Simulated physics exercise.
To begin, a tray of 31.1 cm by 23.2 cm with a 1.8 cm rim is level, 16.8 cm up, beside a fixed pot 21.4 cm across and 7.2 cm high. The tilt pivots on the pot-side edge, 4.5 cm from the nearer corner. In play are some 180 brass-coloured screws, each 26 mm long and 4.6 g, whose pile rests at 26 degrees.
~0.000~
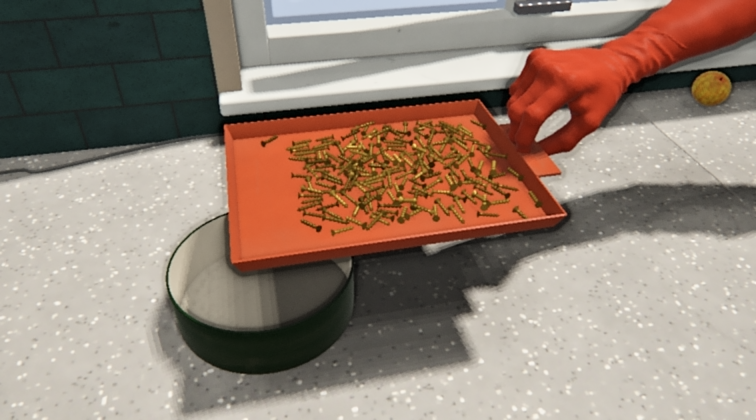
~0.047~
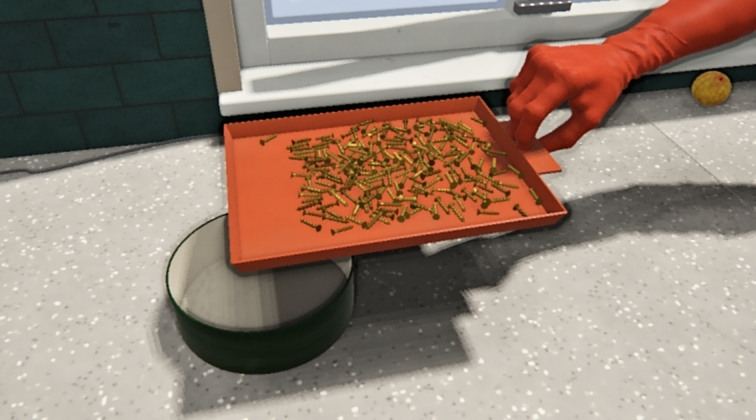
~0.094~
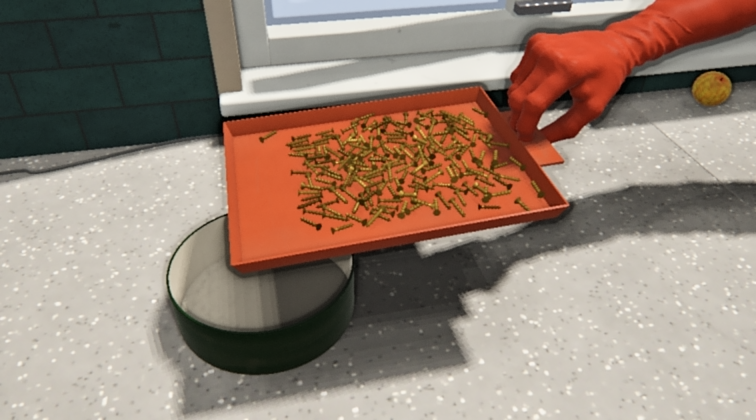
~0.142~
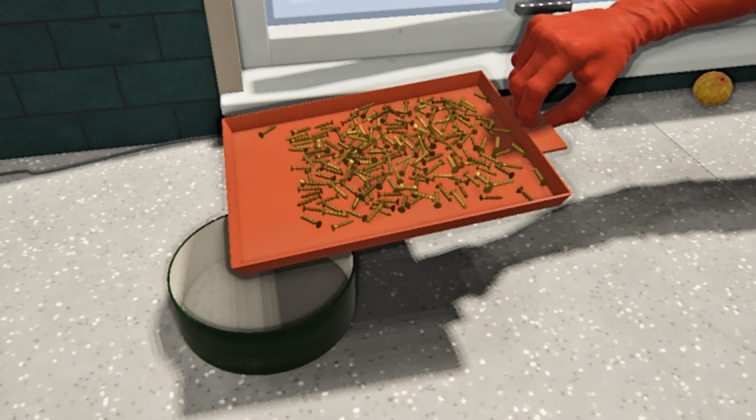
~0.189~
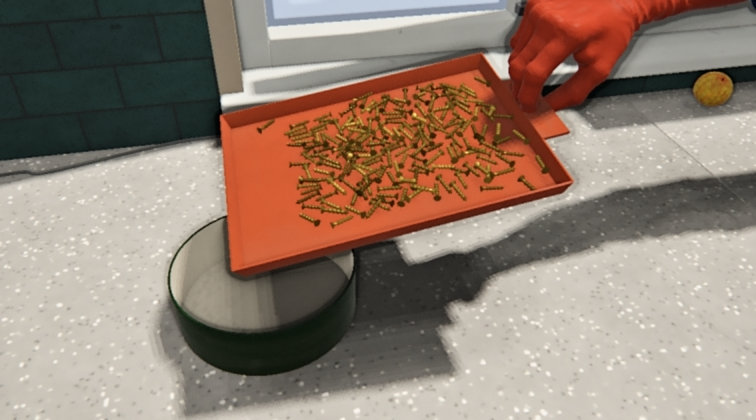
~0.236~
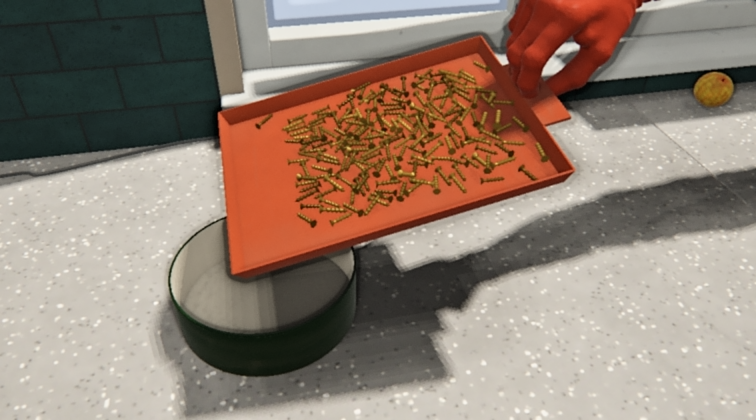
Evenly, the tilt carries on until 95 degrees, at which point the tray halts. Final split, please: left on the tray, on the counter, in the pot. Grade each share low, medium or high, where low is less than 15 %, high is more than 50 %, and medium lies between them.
Shares - tray: Low, counter: High, pot: Low.
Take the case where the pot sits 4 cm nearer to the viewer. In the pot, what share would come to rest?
Near 45 per cent in that case.
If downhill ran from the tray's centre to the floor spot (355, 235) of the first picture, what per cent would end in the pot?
Estimate: Near 0 per cent.
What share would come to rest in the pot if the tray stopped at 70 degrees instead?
It would land at about 5 percent.
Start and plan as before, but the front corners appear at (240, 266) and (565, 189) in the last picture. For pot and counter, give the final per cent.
Final per cent - pot 5, counter 95.
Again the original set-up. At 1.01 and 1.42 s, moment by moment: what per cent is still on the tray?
About 10, 0.
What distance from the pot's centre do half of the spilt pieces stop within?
Close to 18 cm, give or take.
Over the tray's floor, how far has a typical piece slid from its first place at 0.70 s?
Around 14 centimetres.
Then, at 0.70 s, tilt 53 degrees; the tray holds 100 %, the pot 0 %.
After 1.01 s, tilt 79 degrees; the tray holds 10 %, the pot 5 %.
Then, at 1.42 s, tilt 95 degrees; the tray holds 0 %, the pot 5 %.
By 2.3 s all is still; tray 0 %, counter 95 %, pot 5 %.
